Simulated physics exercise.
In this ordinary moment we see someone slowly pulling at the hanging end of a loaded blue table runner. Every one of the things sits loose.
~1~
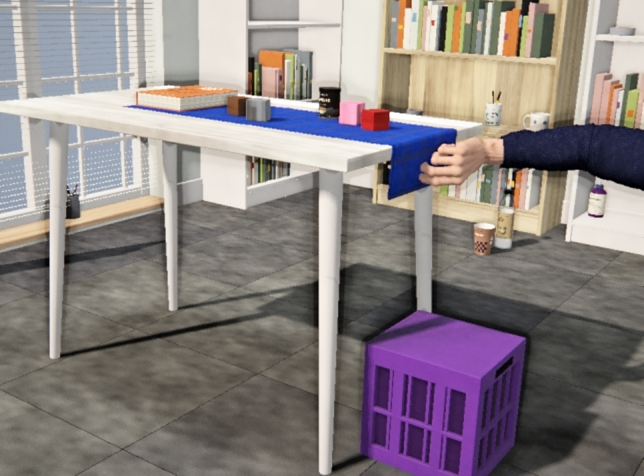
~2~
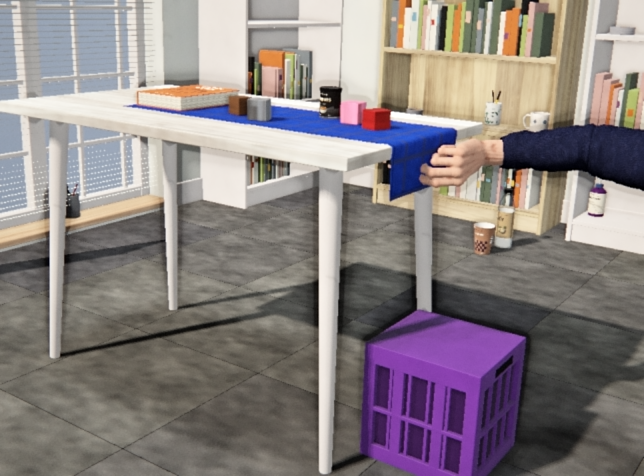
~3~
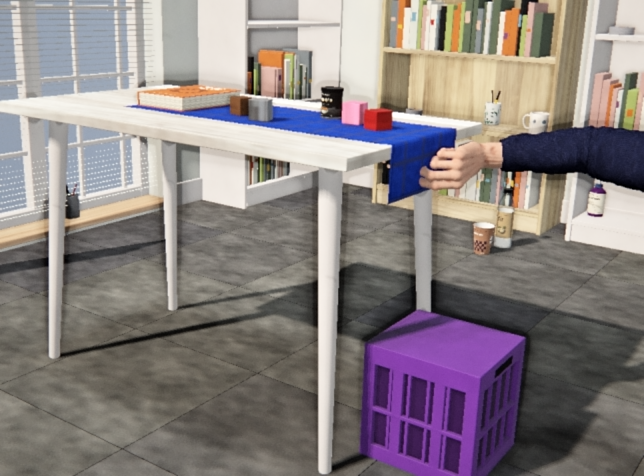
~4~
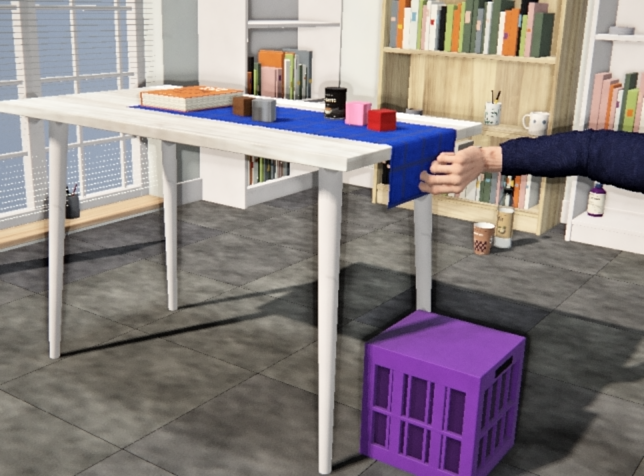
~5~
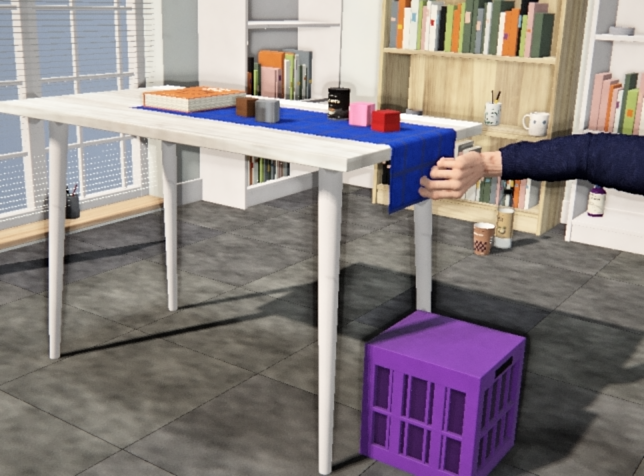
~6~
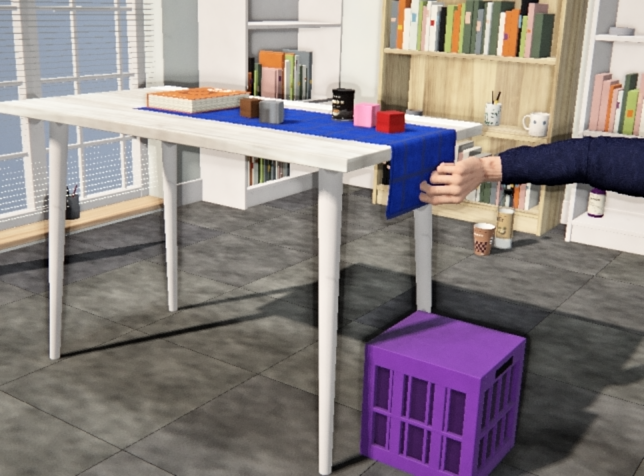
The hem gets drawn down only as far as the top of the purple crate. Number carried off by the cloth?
Three.
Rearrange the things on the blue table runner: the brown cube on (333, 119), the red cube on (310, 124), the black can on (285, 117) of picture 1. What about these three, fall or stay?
Result - brown cube: Down; red cube: Down; black can: Still up.
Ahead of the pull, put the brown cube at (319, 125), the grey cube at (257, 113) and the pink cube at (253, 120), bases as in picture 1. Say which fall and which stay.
As for the brown cube, it goes off; the grey cube stays aboard; the pink cube stays aboard.
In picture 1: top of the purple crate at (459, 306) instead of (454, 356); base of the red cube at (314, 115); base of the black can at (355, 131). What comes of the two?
The red cube stays aboard; the black can is lost.
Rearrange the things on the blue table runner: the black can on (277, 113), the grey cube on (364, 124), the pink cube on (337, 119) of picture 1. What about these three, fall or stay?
Each in turn: The black can stays aloft, the grey cube goes down, the pink cube goes down.
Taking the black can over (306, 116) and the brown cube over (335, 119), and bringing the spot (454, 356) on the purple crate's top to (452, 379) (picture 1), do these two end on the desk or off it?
The black can is lost; the brown cube is lost.
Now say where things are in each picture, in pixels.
Hem (388, 200); red cube (376, 110); pink cube (353, 102); black can (330, 88); grey cube (259, 99); brown cube (240, 97); top of the crate (454, 356), in the first frame.
Hem (390, 202); red cube (377, 110), in the second frame.
Hem (387, 204); pink cube (356, 102), in the third frame.
Hem (388, 209); black can (336, 88); top of the crate (454, 355), in the fourth frame.
Hem (389, 214); grey cube (268, 100), in the fifth frame.
Hem (387, 220); red cube (391, 112); pink cube (367, 104); black can (344, 89); grey cube (272, 101); brown cube (252, 99), in the sixth frame.
Soon after, hem near (420, 271); red cube gone.
Then, hem near (418, 315); red cube and pink cube gone.
At rest, hem on the crate; red cube, pink cube and black can gone. It carries off three.
